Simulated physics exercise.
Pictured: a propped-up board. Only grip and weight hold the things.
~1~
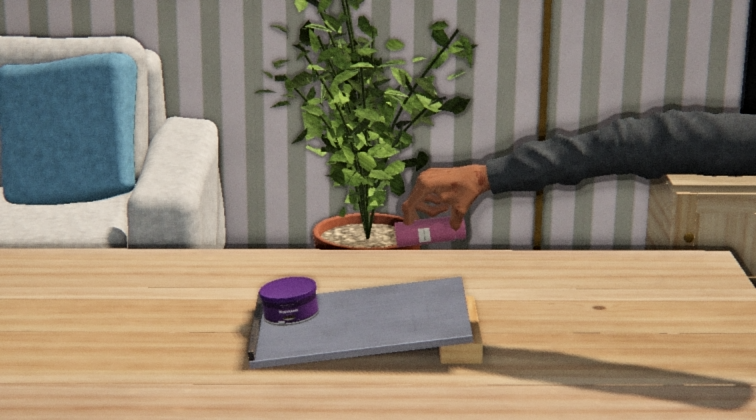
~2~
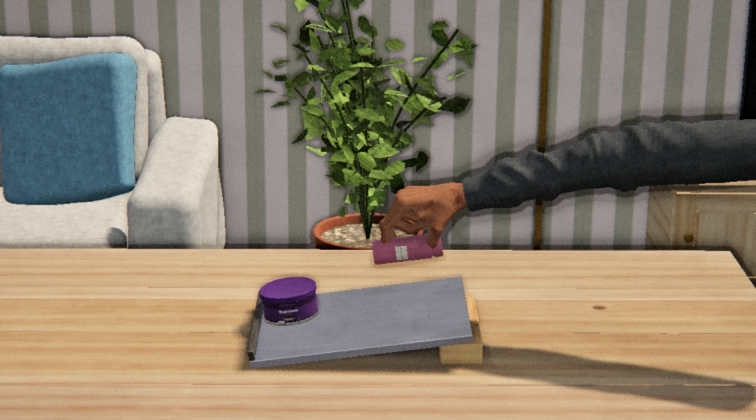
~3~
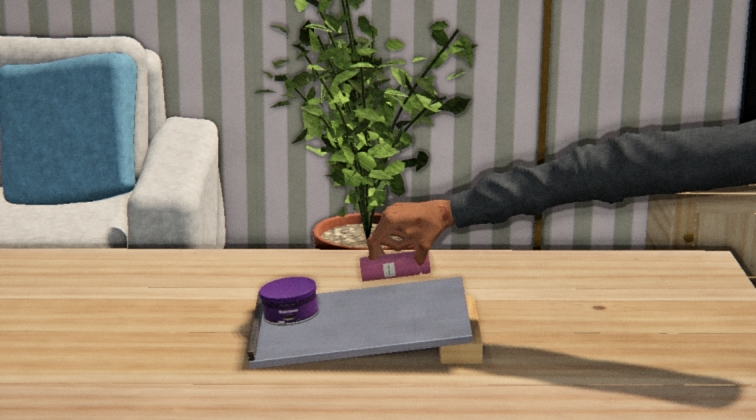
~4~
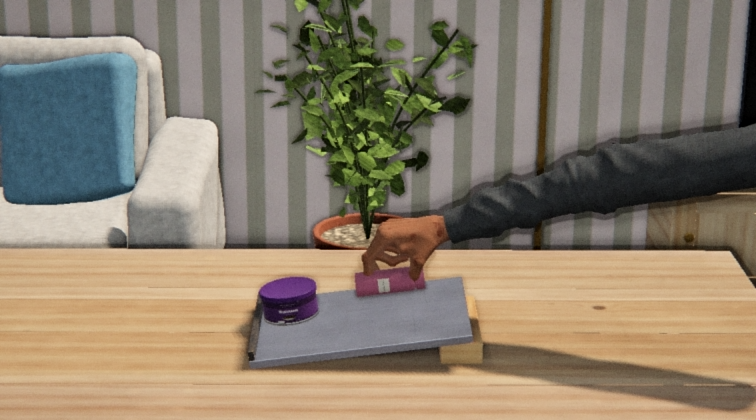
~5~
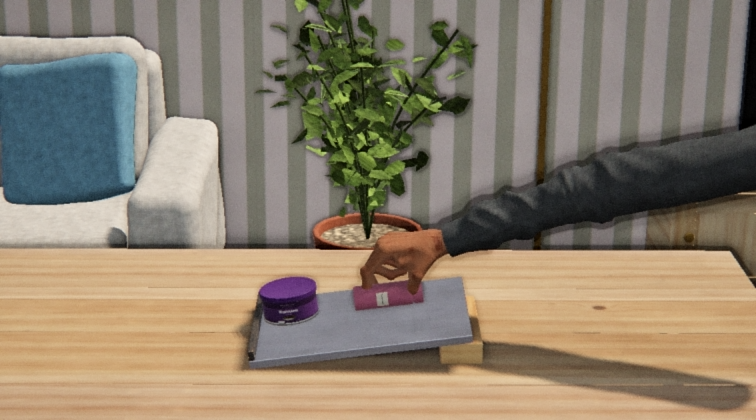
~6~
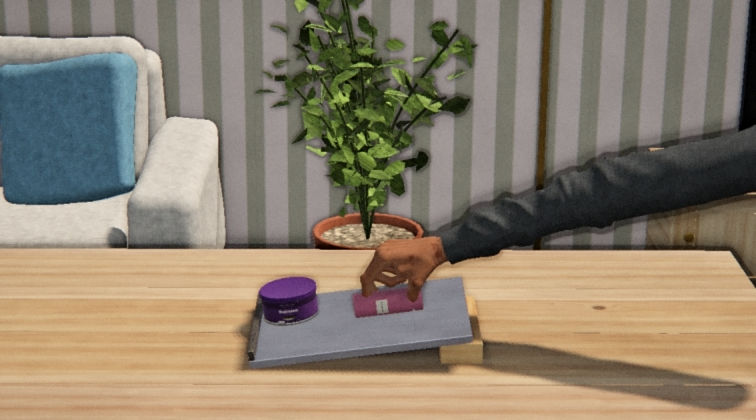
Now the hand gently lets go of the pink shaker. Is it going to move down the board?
I think it is unmoved by the slope.
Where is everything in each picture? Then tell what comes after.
In the first picture, still above its spot; pink shaker (430, 231); purple tub (290, 301).
In the second picture, still above its spot; pink shaker (408, 249); purple tub (290, 301).
In the third picture, still above its spot; pink shaker (395, 266); purple tub (290, 301).
In the fourth picture, still above its spot; pink shaker (390, 281); purple tub (290, 301).
In the fifth picture, still above its spot; pink shaker (388, 294); purple tub (290, 301).
In the sixth picture, in place under the hand; pink shaker (388, 302); purple tub (290, 301).
Then, 0.20 s past the last view, nothing moves.
Then, 0.50 s past the last view, pink shaker resting near (388, 302).
Finally, both still in place. Final places as the last picture's camera would see them, pink shaker near (388, 302). The pink shaker stays where it is put.
